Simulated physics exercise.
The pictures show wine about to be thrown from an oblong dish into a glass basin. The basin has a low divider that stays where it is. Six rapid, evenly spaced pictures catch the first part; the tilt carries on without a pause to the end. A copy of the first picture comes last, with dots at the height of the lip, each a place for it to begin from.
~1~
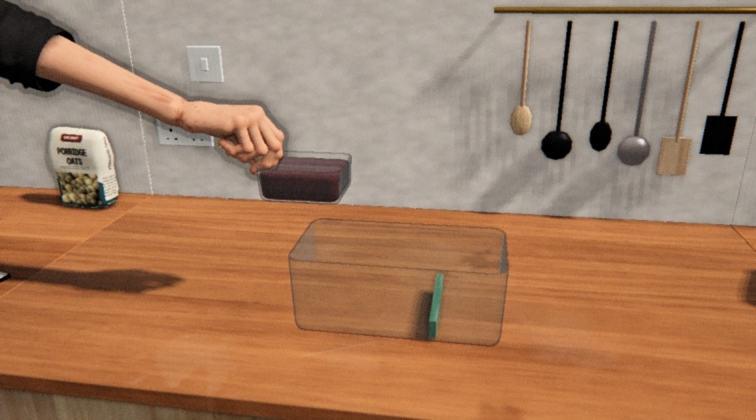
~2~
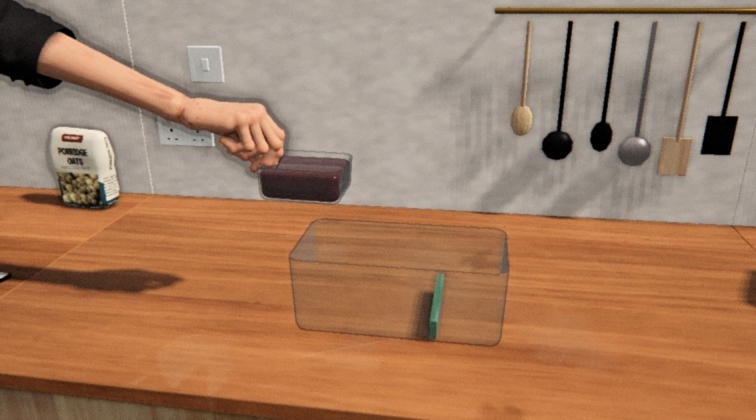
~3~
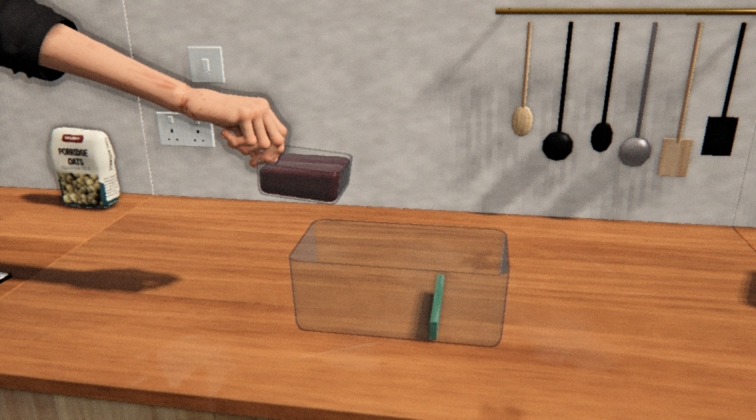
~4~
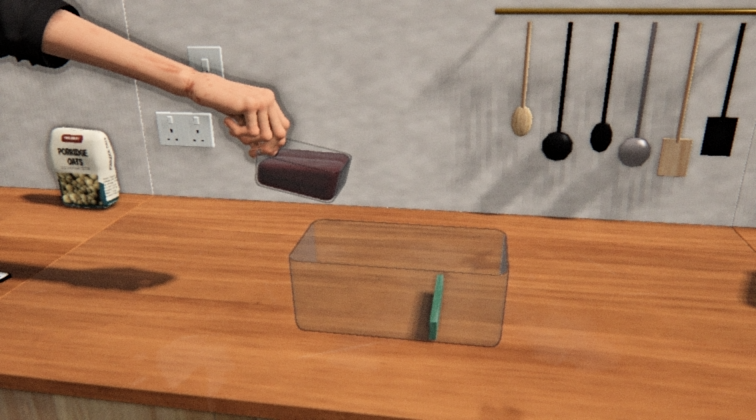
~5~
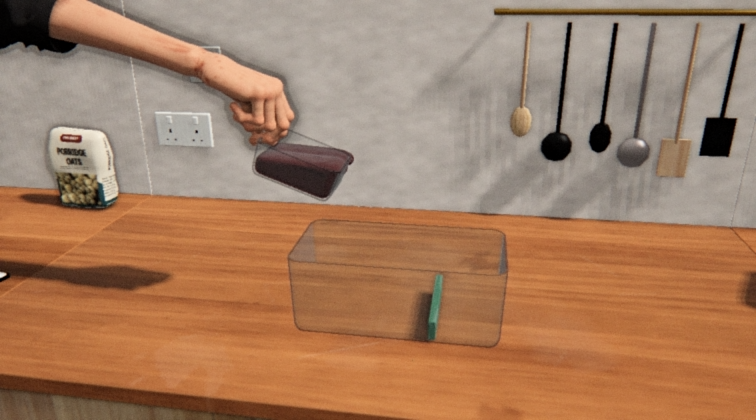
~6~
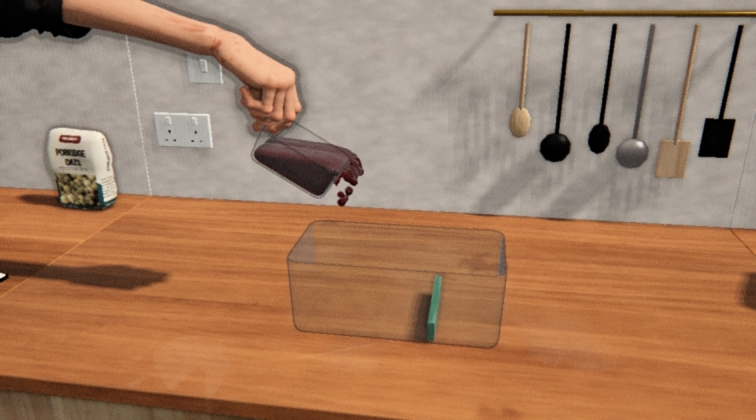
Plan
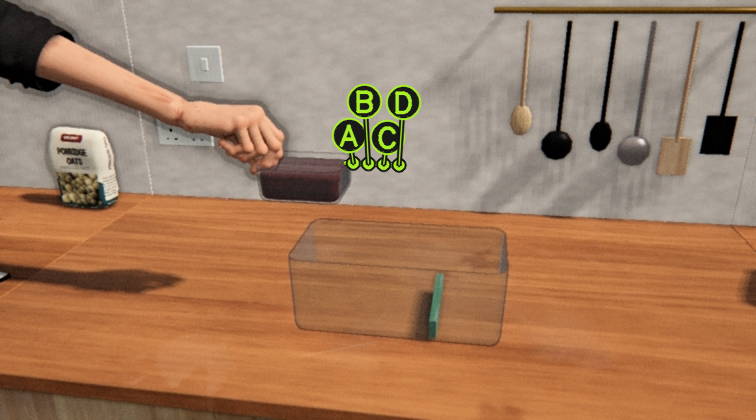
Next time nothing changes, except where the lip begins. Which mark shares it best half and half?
Take B.
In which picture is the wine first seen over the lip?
Picture 5.
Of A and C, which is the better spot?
That is spot C.
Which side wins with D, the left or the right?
More ends on the right.
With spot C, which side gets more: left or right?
The right one.
In lime, A at (353, 163); B at (368, 163); C at (383, 164); D at (399, 165).
If A is chosen, about 81 % ends left of the wall and 17 % right of it.
If B is chosen, about 49 % ends left of the wall and 50 % right of it.
If C is chosen, about 34 % ends left of the wall and 65 % right of it.
If D is chosen, about 20 % ends left of the wall and 79 % right of it.
